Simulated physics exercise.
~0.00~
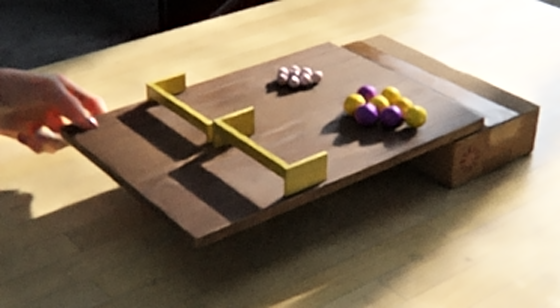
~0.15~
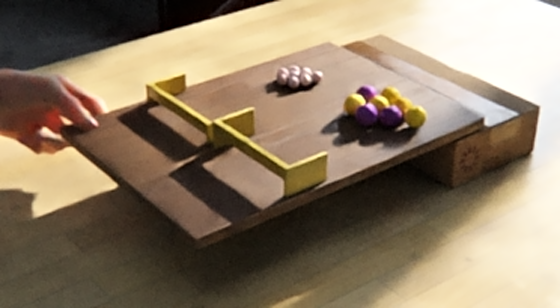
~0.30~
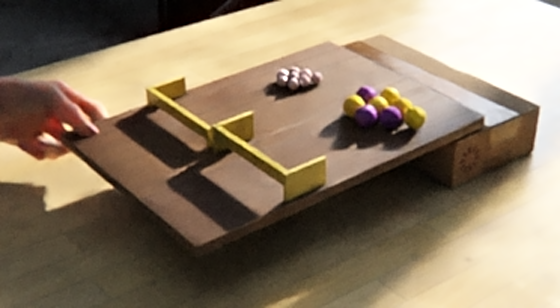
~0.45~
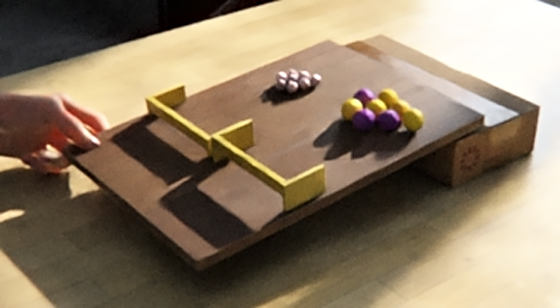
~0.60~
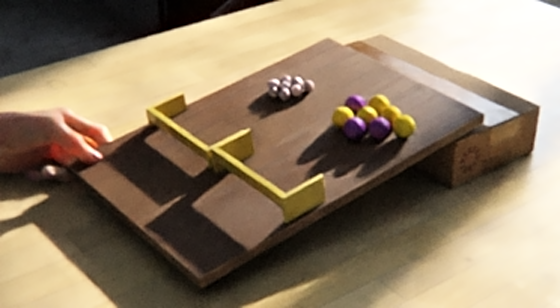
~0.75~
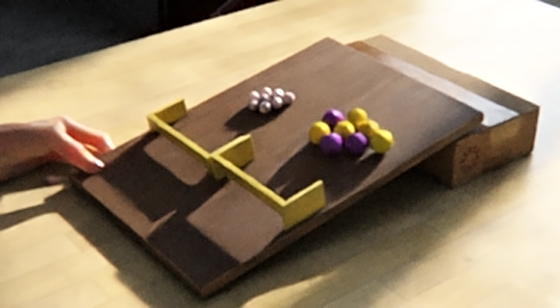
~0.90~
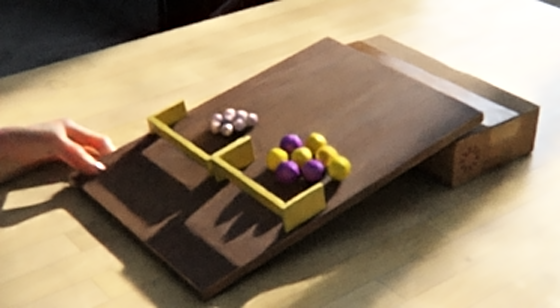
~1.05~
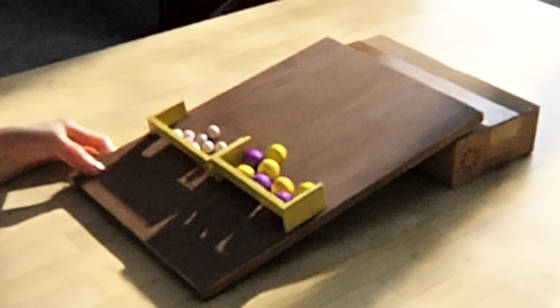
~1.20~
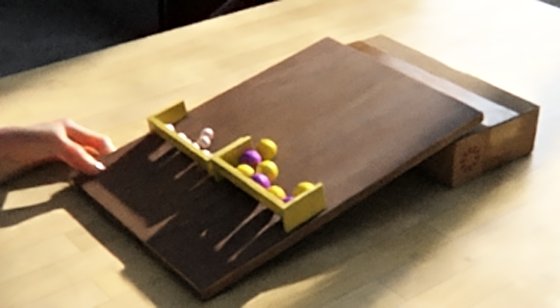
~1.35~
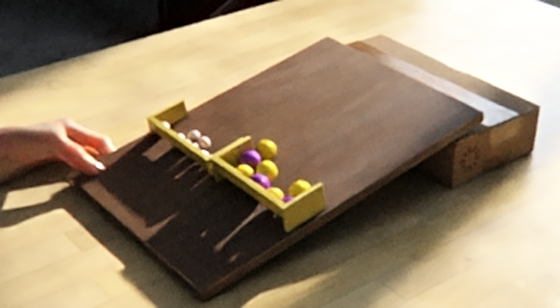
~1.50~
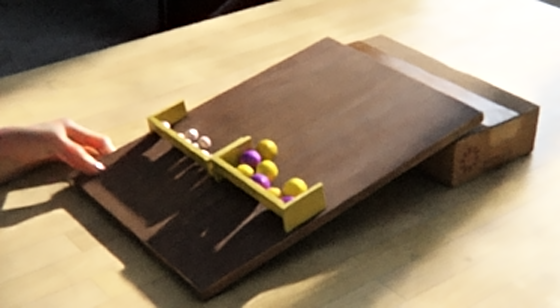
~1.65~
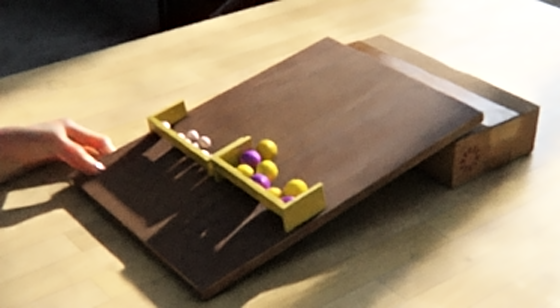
The footage shows a hand lowering the left end of a dark board propped on a wooden block, so that yellow and purple balls and a cluster of smaller pale balls roll down the slope. Both groups come to rest against the yellow barriers, the board staying tilted.
